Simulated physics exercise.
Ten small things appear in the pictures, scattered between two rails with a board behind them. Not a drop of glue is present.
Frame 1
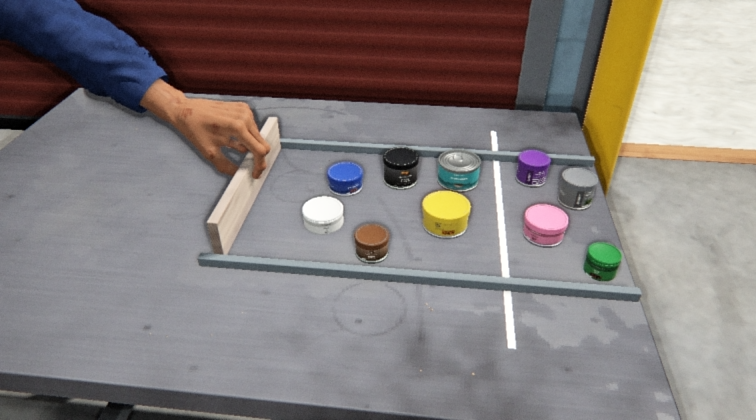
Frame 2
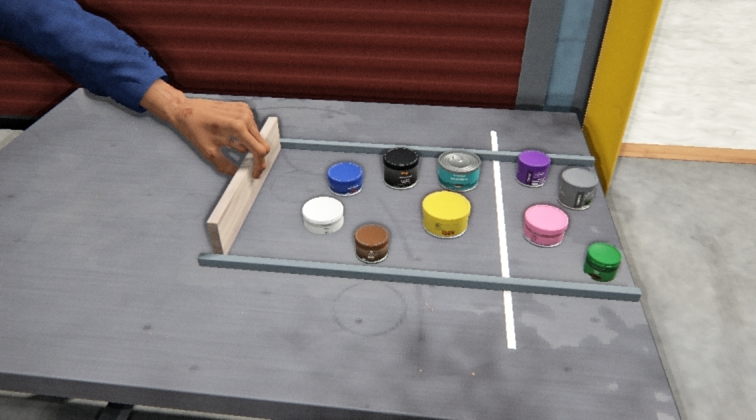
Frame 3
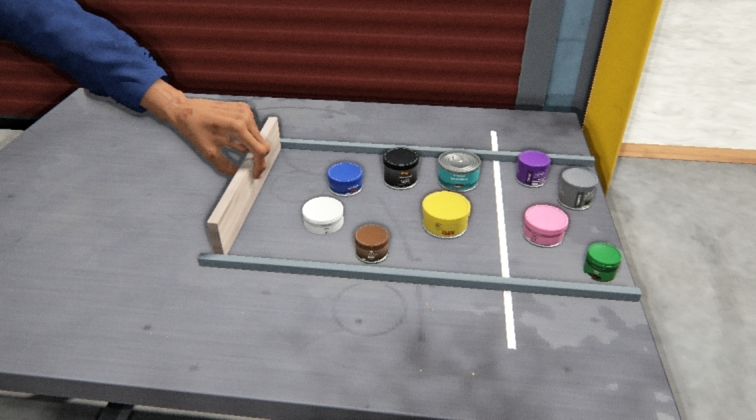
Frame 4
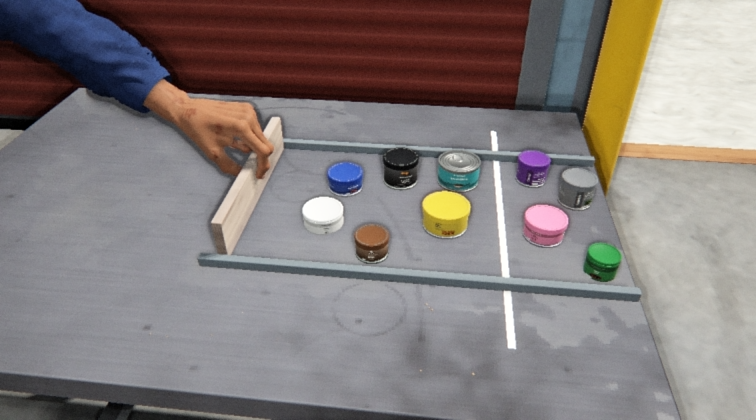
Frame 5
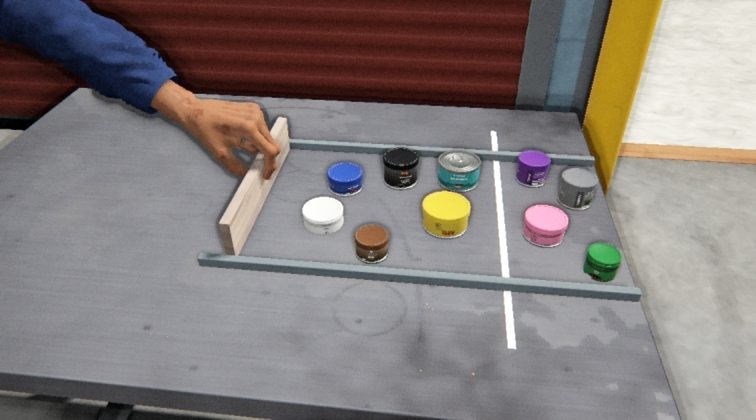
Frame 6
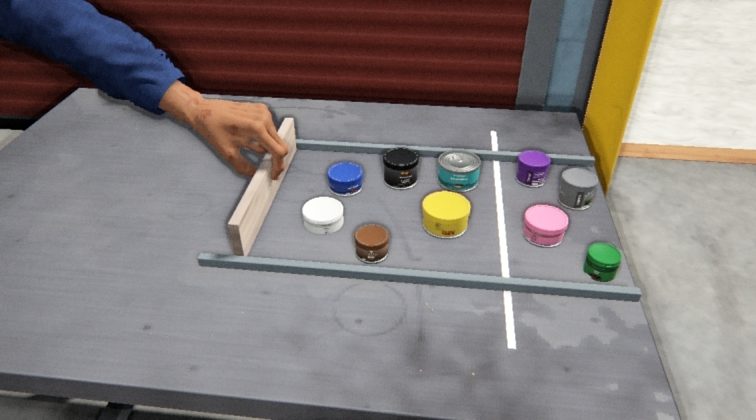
At first, a hand holds a wooden board upright at the left end of two rails, with ten small colourful tubs and tins scattered between them and a white tape line crossing toward the right. Then the hand slides the board slightly right, while the containers stay still.
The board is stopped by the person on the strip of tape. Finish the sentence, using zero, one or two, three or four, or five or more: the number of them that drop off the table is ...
The number that drop off the table is zero.
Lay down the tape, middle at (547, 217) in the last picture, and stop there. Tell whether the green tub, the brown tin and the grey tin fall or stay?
Green tub stays put, brown tin stays put, grey tin goes off.
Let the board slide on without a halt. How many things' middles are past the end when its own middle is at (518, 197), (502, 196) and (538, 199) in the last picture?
Going through the three positions, you'd get 0, 0 and 1.
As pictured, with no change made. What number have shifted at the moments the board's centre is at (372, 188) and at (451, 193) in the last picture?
At the first spot the count is 4, and at the second it is 8.
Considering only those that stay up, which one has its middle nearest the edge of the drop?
Grey tin.
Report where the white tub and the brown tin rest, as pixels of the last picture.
The white tub ends up near (524, 231), and the brown tin near (523, 256).
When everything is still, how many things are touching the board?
Contact count: 4.
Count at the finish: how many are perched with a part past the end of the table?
In total, 0 of them.
Soon after, none off yet; green tub at rest near (602, 262); grey tin at rest near (577, 190); pink tin at rest near (545, 226).
At rest, the number that fall off is zero.
